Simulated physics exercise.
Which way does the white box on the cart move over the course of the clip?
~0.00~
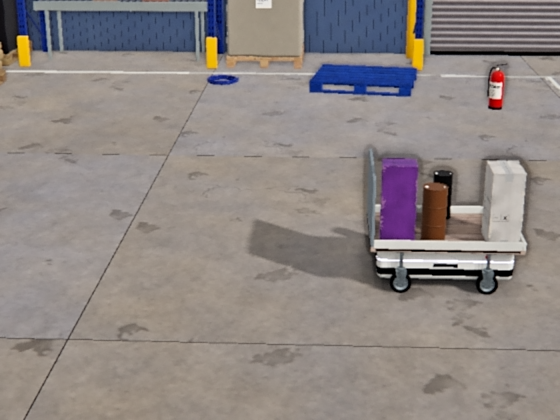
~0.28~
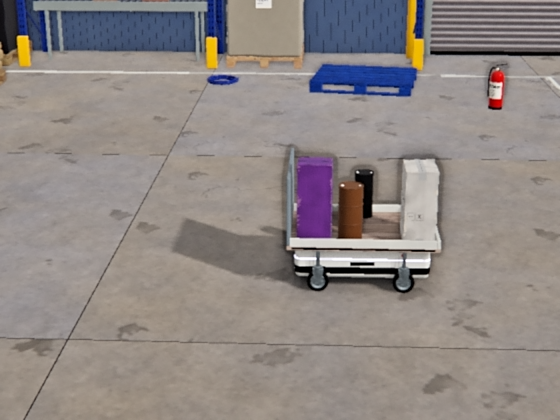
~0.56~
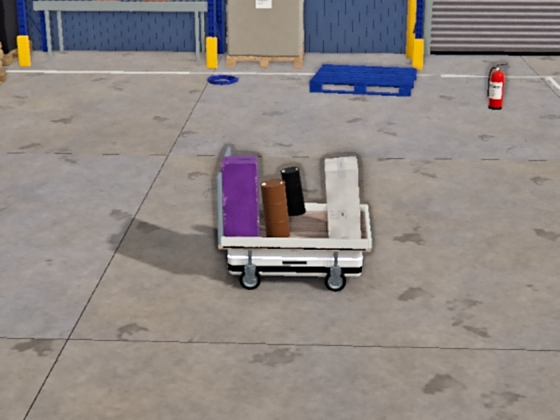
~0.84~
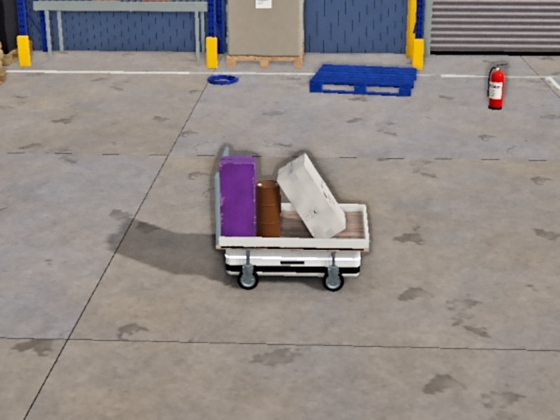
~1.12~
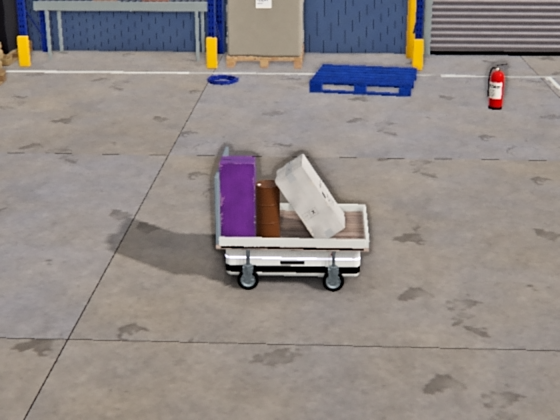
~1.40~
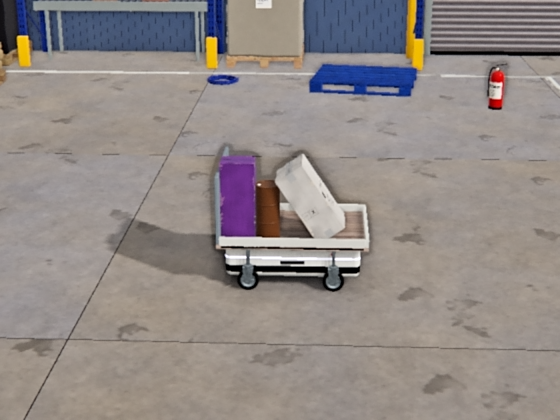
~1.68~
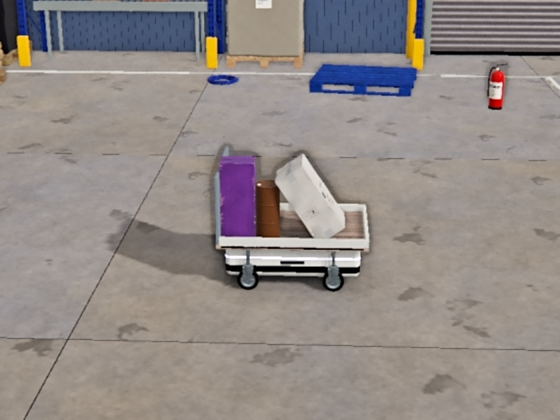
The white box moves to the left, riding along with the cart and then tilting over that way once the cart stops.
